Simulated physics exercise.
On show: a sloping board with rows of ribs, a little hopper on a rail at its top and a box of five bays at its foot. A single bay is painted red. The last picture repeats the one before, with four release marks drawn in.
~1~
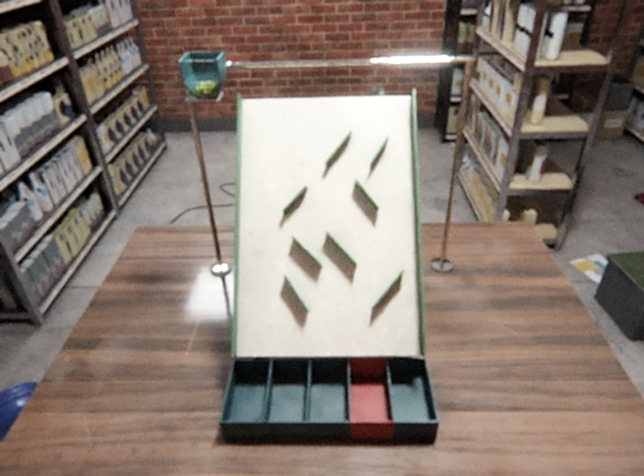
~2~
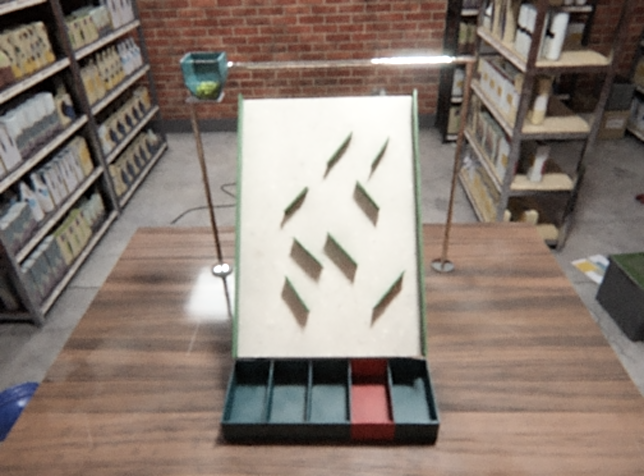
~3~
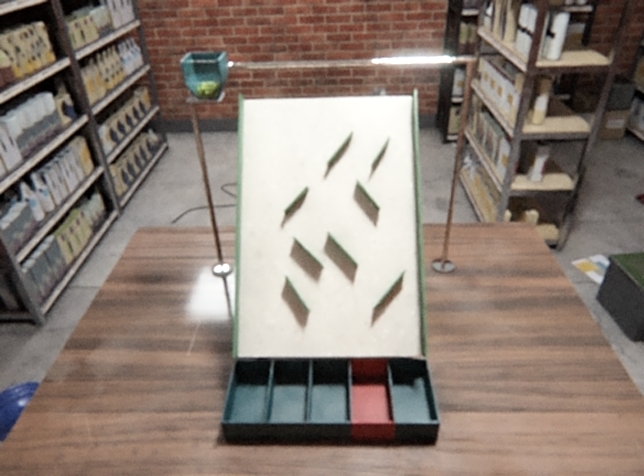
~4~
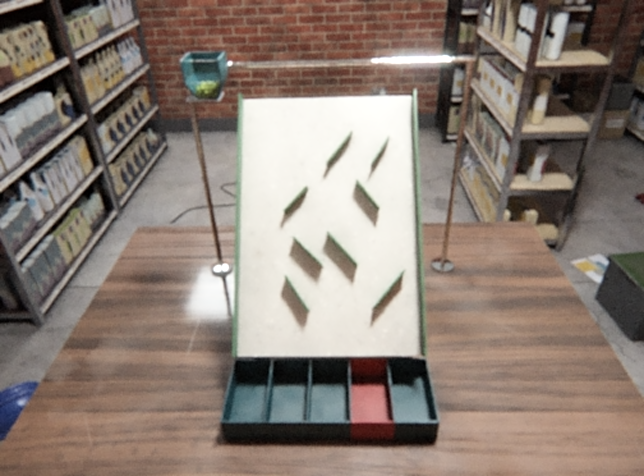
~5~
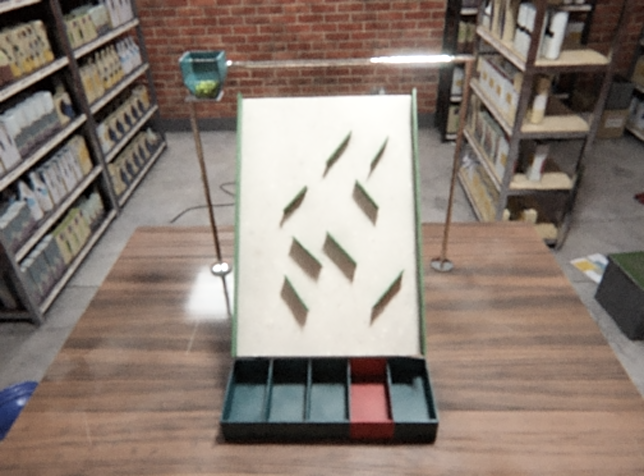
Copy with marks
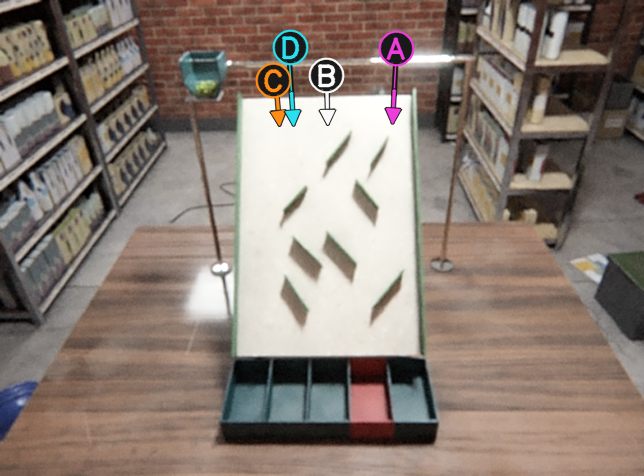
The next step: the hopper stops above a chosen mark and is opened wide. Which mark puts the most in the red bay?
Best: B.
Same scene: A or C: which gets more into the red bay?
A it is.
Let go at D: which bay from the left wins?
It is the first one.
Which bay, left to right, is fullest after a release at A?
The fifth from the left.
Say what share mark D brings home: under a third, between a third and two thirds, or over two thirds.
Mark D gives under a third.
On the marked copy, mark A meets the board at (392, 118); mark B meets the board at (327, 119); mark C meets the board at (279, 120); mark D meets the board at (293, 120).
With A, a small part in the red bay, most in other bays.
With B, about a third in the red bay, about half in other bays.
With C, none in the red bay, nearly all in other bays, a small part outside the box.
With D, a small part in the red bay, nearly all in other bays, a stray few outside the box.
